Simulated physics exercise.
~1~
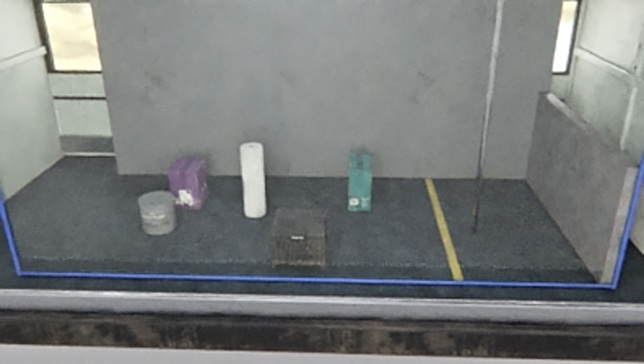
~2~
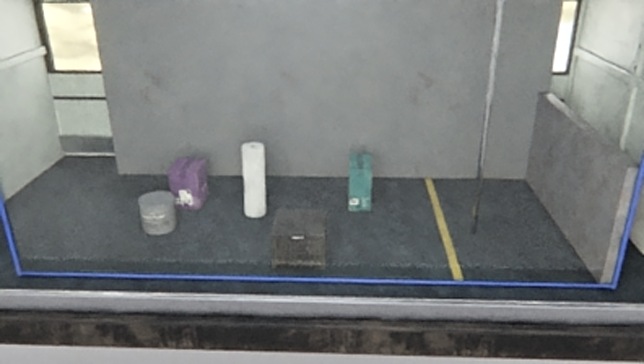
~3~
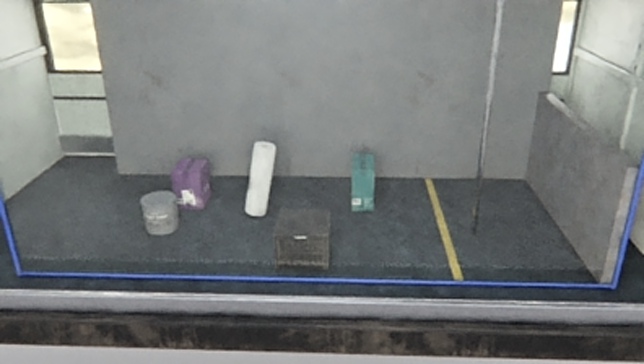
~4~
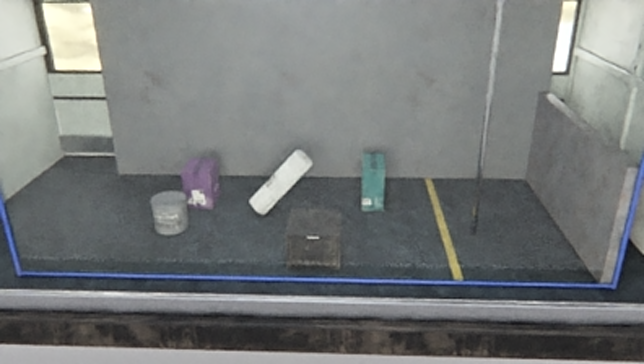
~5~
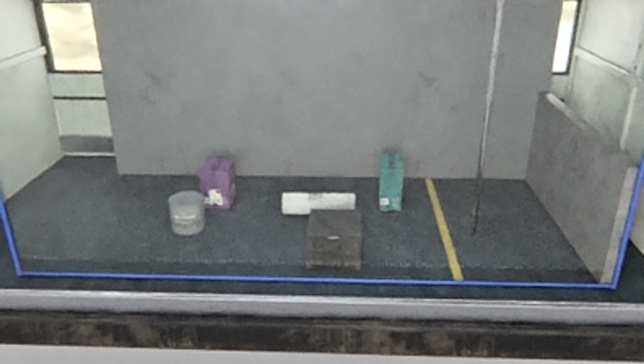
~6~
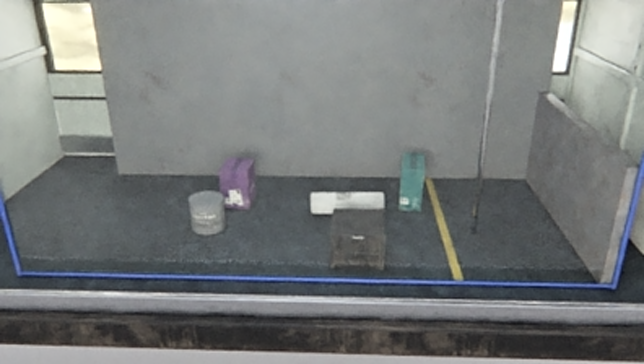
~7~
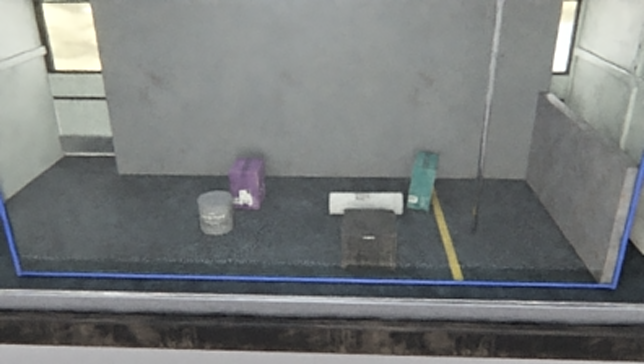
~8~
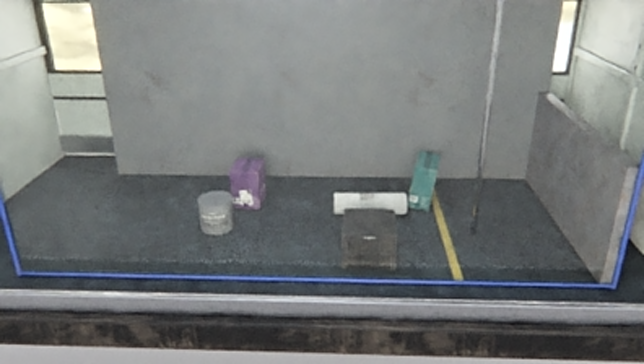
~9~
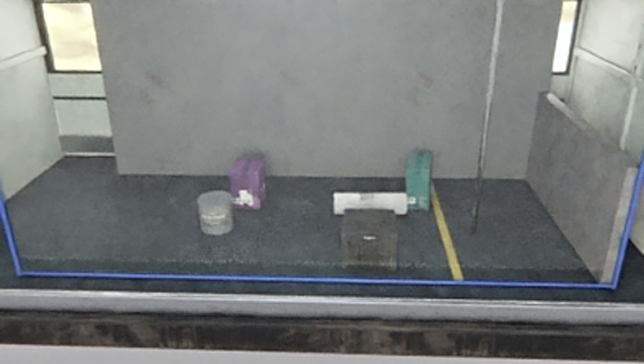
The white roll tips over rightward, and all the items slide right, stopping before the yellow line.
